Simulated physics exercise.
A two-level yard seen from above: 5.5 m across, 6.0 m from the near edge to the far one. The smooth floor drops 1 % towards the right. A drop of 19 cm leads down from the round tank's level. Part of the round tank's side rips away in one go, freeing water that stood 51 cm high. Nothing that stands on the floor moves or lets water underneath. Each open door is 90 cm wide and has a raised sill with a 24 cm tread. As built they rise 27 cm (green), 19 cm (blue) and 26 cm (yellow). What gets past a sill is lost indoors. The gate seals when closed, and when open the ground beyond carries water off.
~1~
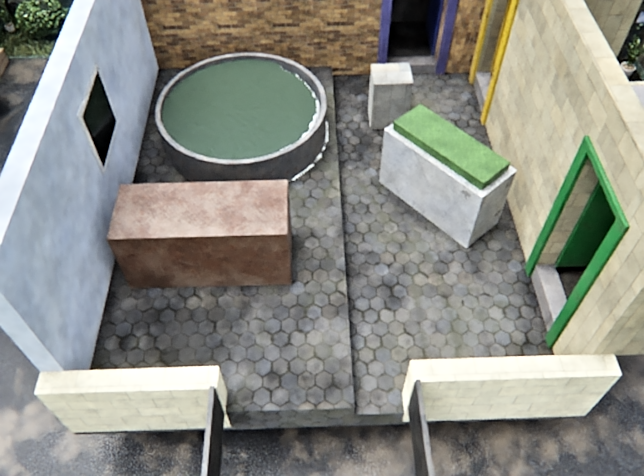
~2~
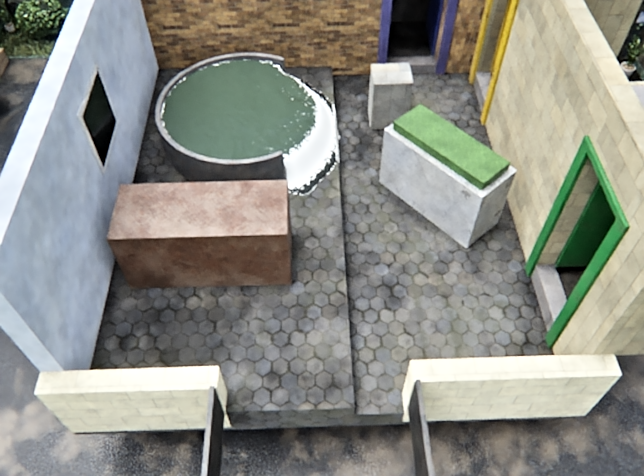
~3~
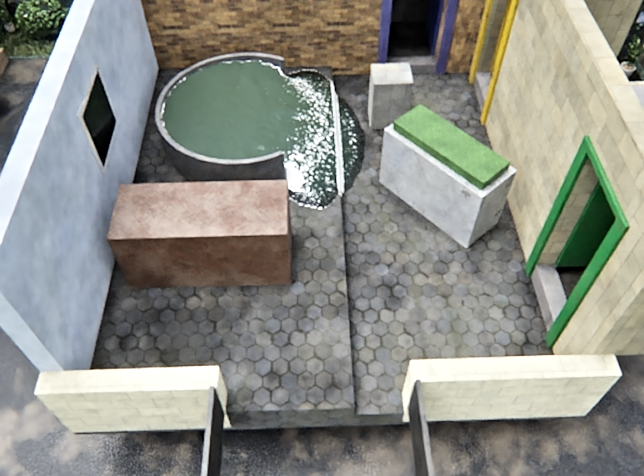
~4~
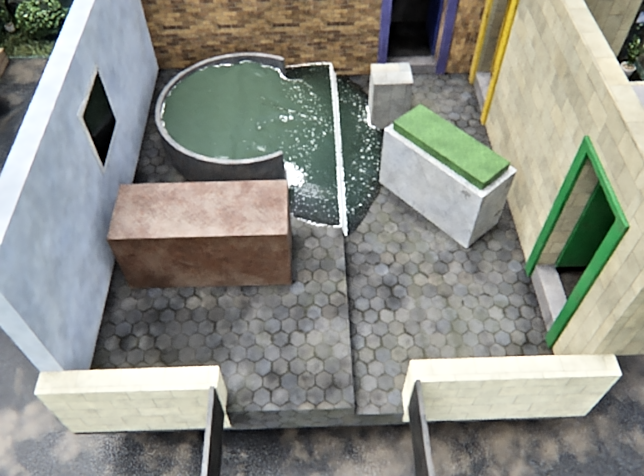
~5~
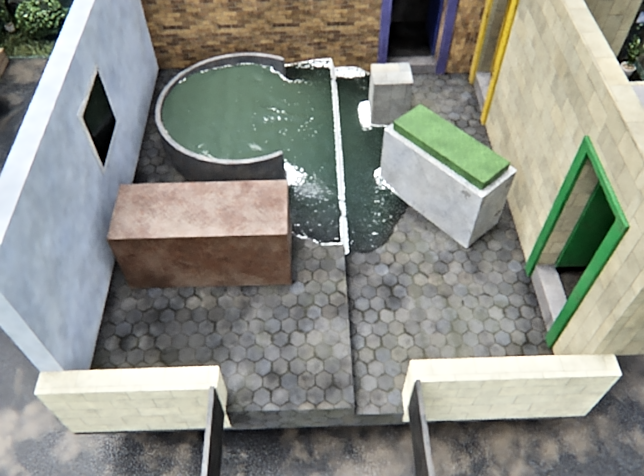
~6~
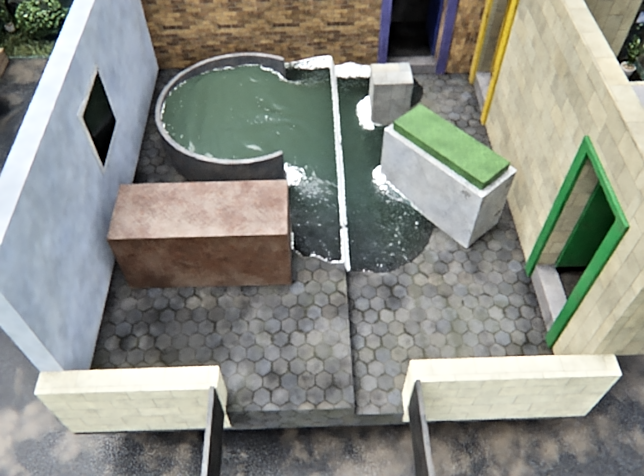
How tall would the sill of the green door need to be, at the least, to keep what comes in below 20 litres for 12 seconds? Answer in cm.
Close to 14.5 cm is just enough.
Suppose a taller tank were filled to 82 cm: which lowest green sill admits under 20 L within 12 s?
Some 22 cm.
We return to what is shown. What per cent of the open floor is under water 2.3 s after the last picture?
Near 55 per cent is wet.
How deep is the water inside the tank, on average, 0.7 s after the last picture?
Roughly 28 cm on average.
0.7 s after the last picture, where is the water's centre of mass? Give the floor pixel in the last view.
Around (309, 132).
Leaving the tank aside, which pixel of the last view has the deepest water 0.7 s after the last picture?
At about (465, 74).
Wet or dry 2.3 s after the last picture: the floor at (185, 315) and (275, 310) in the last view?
In that order: Dry, not reached.
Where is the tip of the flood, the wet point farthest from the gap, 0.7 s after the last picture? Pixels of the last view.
At about (520, 309).
Then, 0.7 s after the last picture water covers 45 % of the floor, deepest (44 cm) near (465, 74); 2 cm at the green door, 0 litres in over its 27 cm sill.
Then, 2.3 s after the last picture water covers 55 % of the floor, deepest (32 cm) near (415, 75); 12 cm at the green door, 0 litres in over its 27 cm sill.
Then, 11.3 s after the last picture water covers 55 % of the floor, deepest (20 cm) near (553, 374); 18 cm at the green door, 0 litres in over its 27 cm sill.
At the green door as built, the water peaked near 19 cm, 10.7 s after the last picture.
Run again over the same 12 s with other heights there, 45 litres in over 13 cm, 1 litre over 18 cm. The limit of 20 litres is kept from about 14.5 cm up.
